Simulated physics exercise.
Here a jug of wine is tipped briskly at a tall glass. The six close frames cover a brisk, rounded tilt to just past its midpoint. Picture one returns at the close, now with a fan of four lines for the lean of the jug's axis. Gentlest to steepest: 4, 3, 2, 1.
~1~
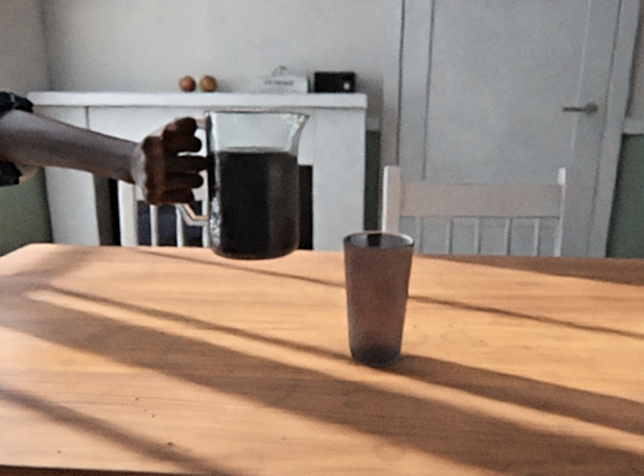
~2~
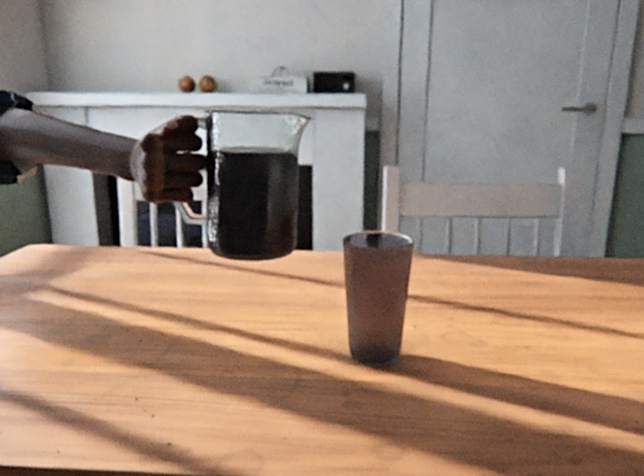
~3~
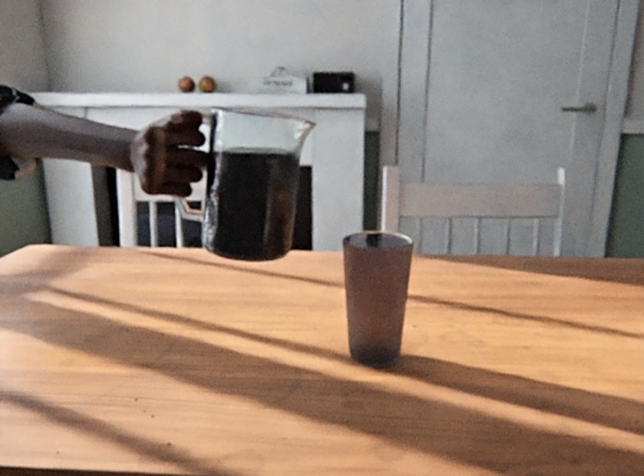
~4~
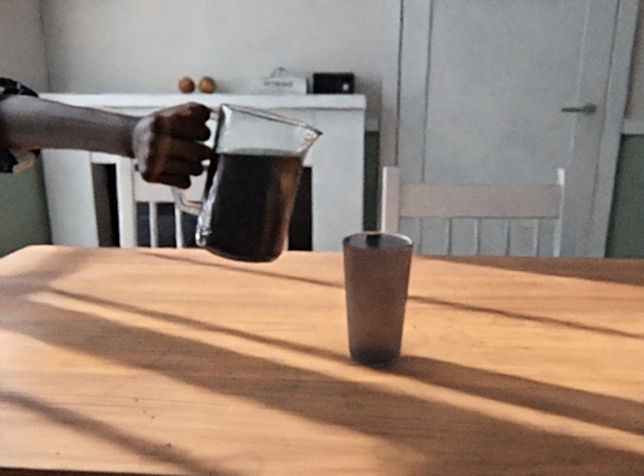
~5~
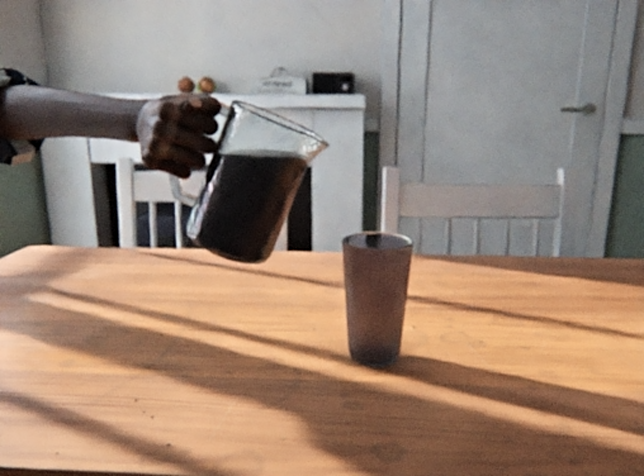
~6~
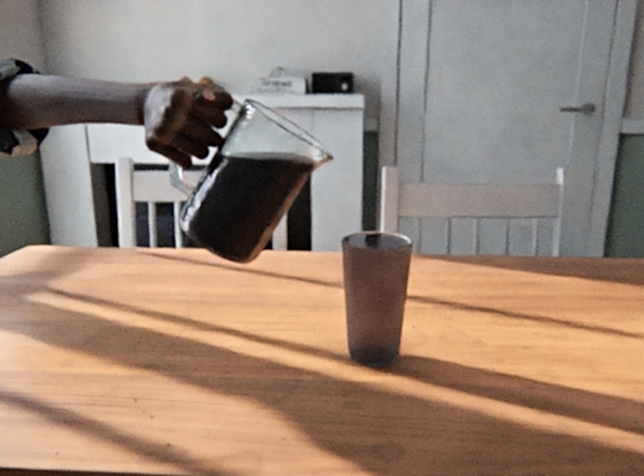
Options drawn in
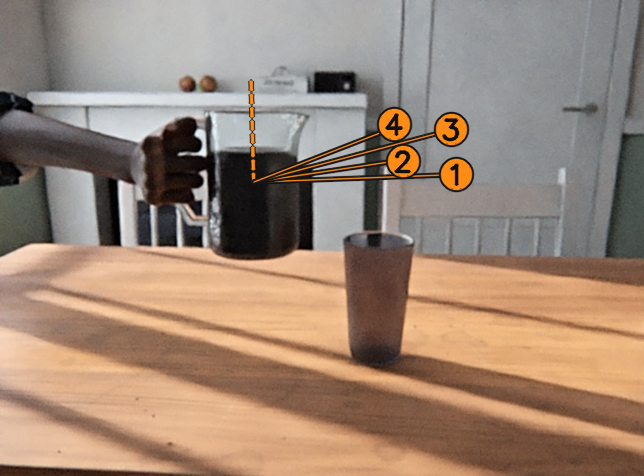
The video shows a hand holding a glass jug of dark liquid upright above a wooden table, to the left of a tall glass, then steadily tilting the jug to the right while no liquid leaves its lip.
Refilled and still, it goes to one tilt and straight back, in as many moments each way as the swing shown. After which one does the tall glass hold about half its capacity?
4 beats the others.
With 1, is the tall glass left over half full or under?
Over.
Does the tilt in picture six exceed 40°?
No, it does not.
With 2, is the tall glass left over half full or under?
Over.
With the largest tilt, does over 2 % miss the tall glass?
Yes, it does.
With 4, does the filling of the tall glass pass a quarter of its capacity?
Yes, clearly.
On the marked copy, 1 at (439, 175); 2 at (386, 162); 3 at (435, 133); 4 at (379, 133).
If 1 is chosen, the tall glass ends with about 80 % of what it can hold; 16 % of the wine is spilt.
If 2 is chosen, the tall glass ends with about 83 % of what it can hold; 3 % of the wine is spilt.
If 3 is chosen, the tall glass ends with about 67 % of what it can hold.
If 4 is chosen, the tall glass ends with about 49 % of what it can hold.
